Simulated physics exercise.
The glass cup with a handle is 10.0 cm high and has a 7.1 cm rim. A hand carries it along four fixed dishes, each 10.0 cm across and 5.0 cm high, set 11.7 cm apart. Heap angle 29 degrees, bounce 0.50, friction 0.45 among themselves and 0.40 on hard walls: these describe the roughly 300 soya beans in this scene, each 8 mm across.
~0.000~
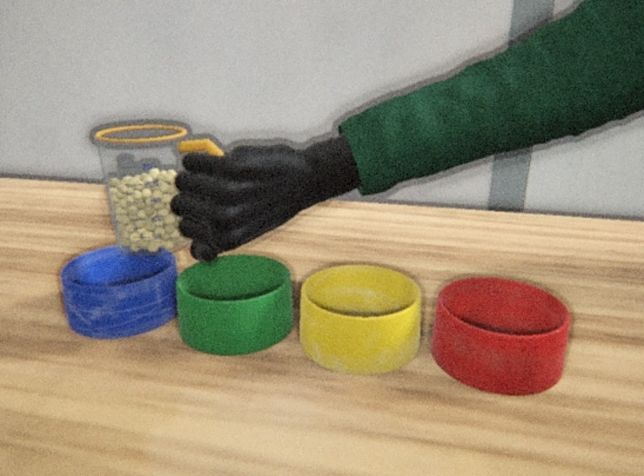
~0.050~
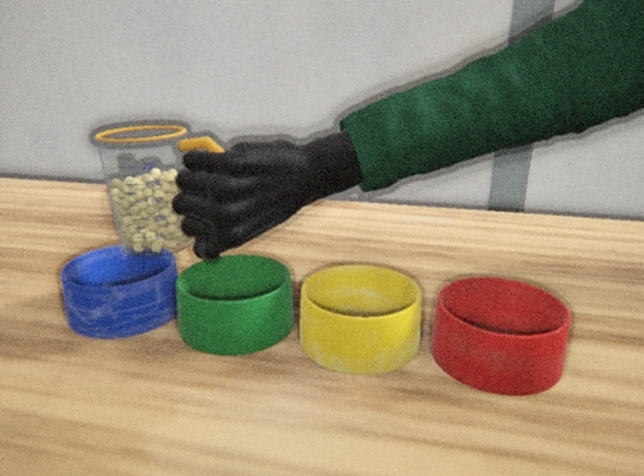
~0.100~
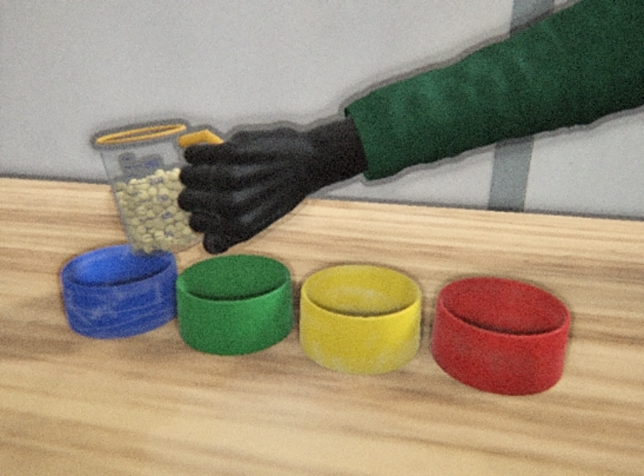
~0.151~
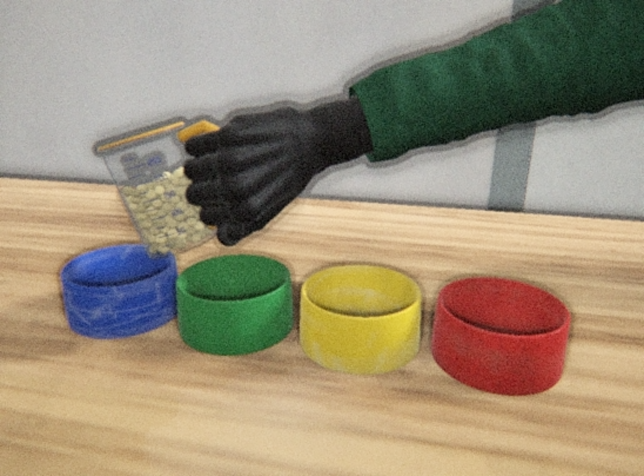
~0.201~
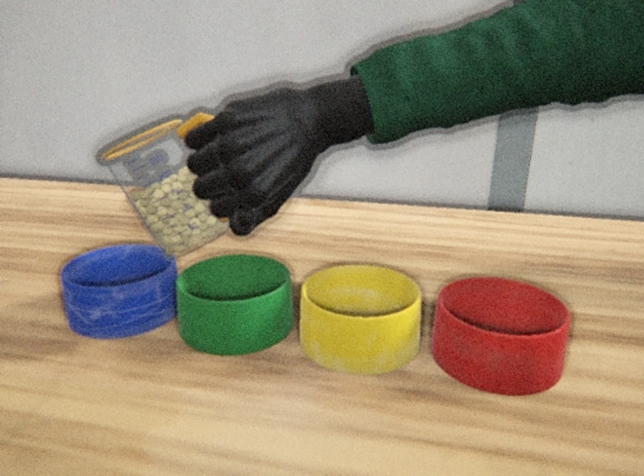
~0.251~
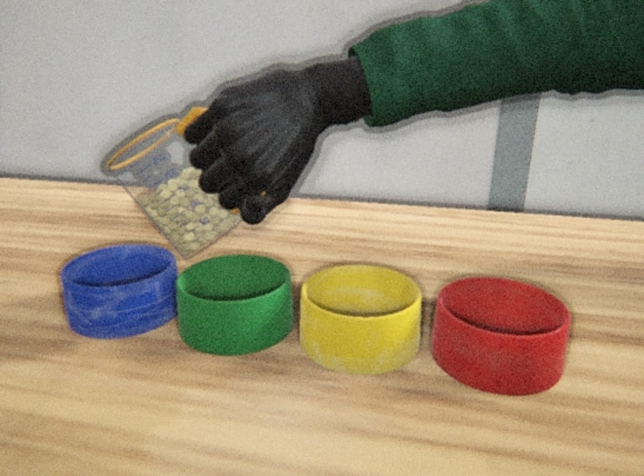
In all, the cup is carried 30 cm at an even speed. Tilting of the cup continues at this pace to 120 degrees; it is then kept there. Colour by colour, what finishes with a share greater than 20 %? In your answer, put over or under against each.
Red - under; blue - under; green - over; yellow - under; counter - under.
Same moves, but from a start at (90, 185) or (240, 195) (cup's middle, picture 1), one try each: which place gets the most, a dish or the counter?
The winner: Blue; yellow.
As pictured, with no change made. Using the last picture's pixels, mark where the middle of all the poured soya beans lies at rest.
Resting centre estimate: Around (234, 304).
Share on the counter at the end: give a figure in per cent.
I'd put it near 0 per cent.
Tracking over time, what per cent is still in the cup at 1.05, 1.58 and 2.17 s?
Approx. 5 / 0 / 0 percent.
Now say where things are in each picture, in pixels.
In the first picture, cup at (149, 190), tilt 0 degrees, lip at (105, 132), moved 0.0 cm; middle of the pieces at (152, 210); blue dish at (120, 265); green dish at (234, 277); yellow dish at (361, 290); red dish at (502, 305).
In the second picture, cup at (150, 191), tilt 2 degrees, lip at (105, 134), moved 0.2 cm; middle of the pieces at (154, 210).
In the third picture, cup at (155, 191), tilt 8 degrees, lip at (106, 138), moved 0.7 cm; middle of the pieces at (161, 211).
In the fourth picture, cup at (163, 191), tilt 17 degrees, lip at (108, 147), moved 1.4 cm; middle of the pieces at (172, 211).
In the fifth picture, cup at (172, 192), tilt 26 degrees, lip at (112, 156), moved 2.2 cm; middle of the pieces at (183, 211).
In the sixth picture, cup at (180, 193), tilt 36 degrees, lip at (118, 167), moved 3.0 cm; middle of the pieces at (194, 210); blue dish at (120, 265); green dish at (234, 277); yellow dish at (361, 290); red dish at (502, 305). The cup turns about 190 degrees a second and travels 16 cm a second.
Then, at 1.05 s, tilt 120 degrees; cup holds 5 %, green 95 %.
Then, at 1.58 s, tilt 120 degrees; cup holds 0 %, green 100 %.
After 2.17 s, tilt 120 degrees; cup holds 0 %, green 100 %.
By 2.5 s all is still; red 0 %, blue 0 %, green 100 %, yellow 0 %, counter 0 %.
